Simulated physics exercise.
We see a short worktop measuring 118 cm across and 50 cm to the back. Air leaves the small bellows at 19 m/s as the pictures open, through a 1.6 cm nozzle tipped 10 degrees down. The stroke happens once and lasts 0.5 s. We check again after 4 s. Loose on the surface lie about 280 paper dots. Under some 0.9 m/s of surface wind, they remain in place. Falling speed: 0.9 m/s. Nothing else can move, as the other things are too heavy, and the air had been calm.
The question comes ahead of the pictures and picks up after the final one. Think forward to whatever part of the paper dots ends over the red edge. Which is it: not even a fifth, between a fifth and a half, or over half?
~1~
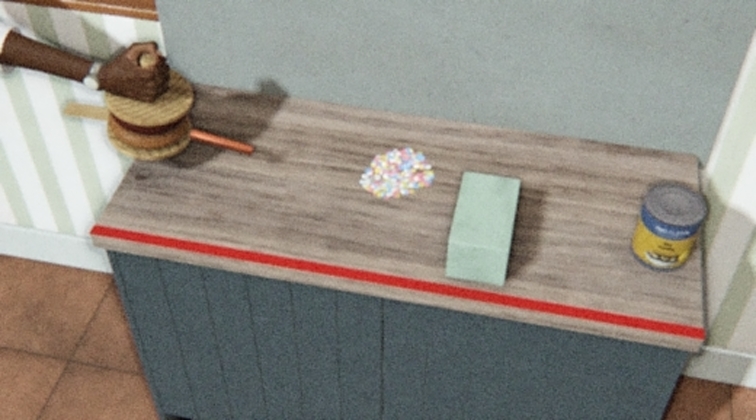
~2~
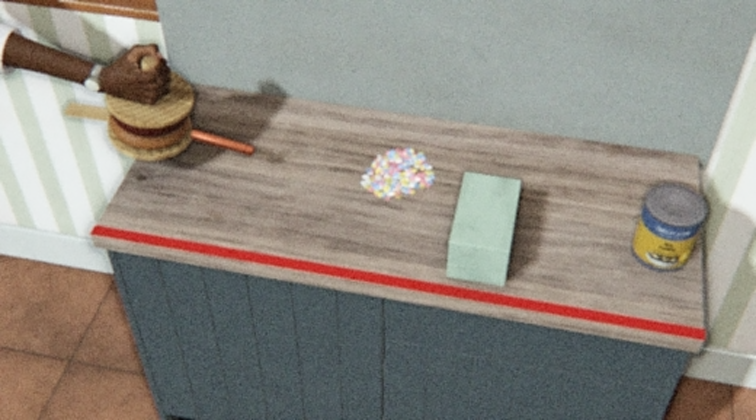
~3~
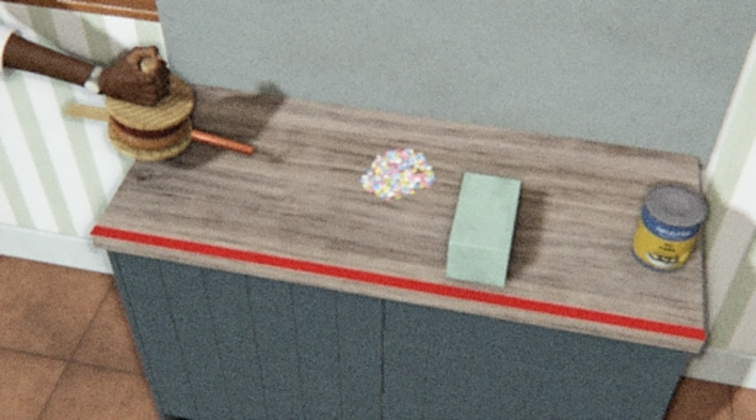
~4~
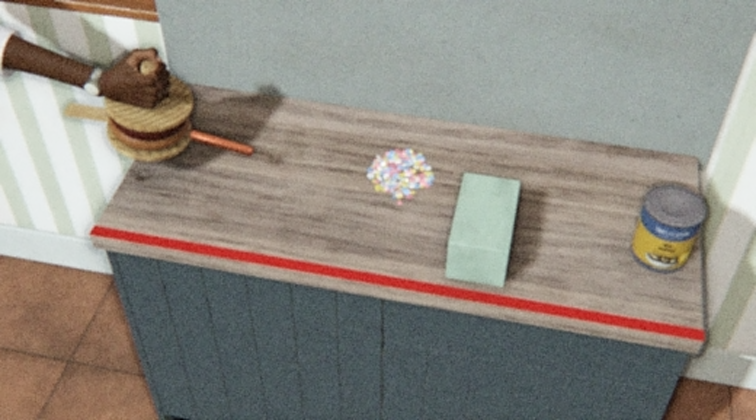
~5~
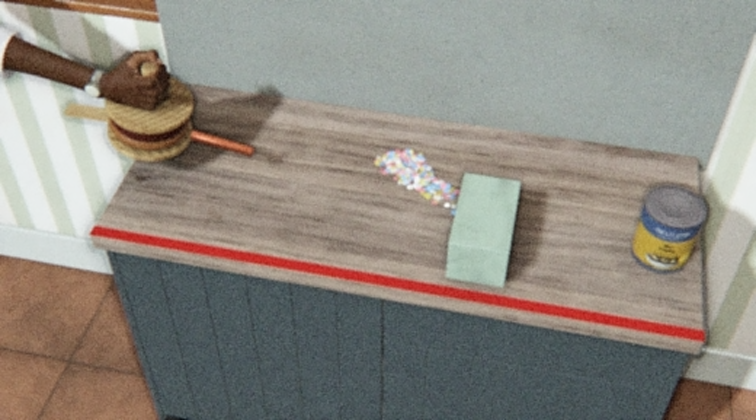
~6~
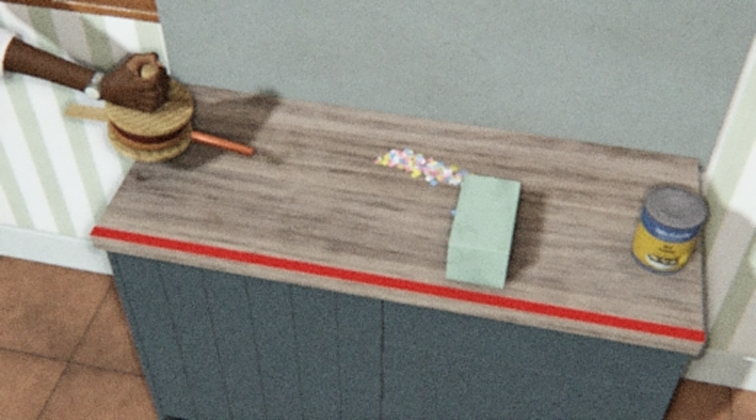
It does not reach a fifth.
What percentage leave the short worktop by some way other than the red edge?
That works out to near 30 per cent.
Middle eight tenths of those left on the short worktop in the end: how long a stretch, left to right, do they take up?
About 50 cm.
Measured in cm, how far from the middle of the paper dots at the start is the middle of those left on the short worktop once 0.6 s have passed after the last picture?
It works out to close to 40 cm.
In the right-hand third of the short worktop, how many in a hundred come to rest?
It comes out near 50 in a hundred.
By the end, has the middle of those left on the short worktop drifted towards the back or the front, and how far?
The middle moved backwards, roughly 15 cm.
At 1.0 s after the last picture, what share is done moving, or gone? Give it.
Estimate: Close to 100 %.
Then, 0.6 s after the last picture, 0 % are over the red edge; the middle of those left on the top is near (570, 156); 26 % are gone or lie where they will stay.
Then, 1.0 s after the last picture, 0 % are over the red edge; the middle of those left on the top is near (575, 153); 96 % are gone or lie where they will stay.
Then, 2.0 s after the last picture, 0 % are over the red edge; the middle of those left on the top is near (575, 153); 100 % are gone or lie where they will stay.
Then, 3.8 s after the last picture, at the end, 0 % are over the red edge; the middle of those left on the top is near (575, 153).
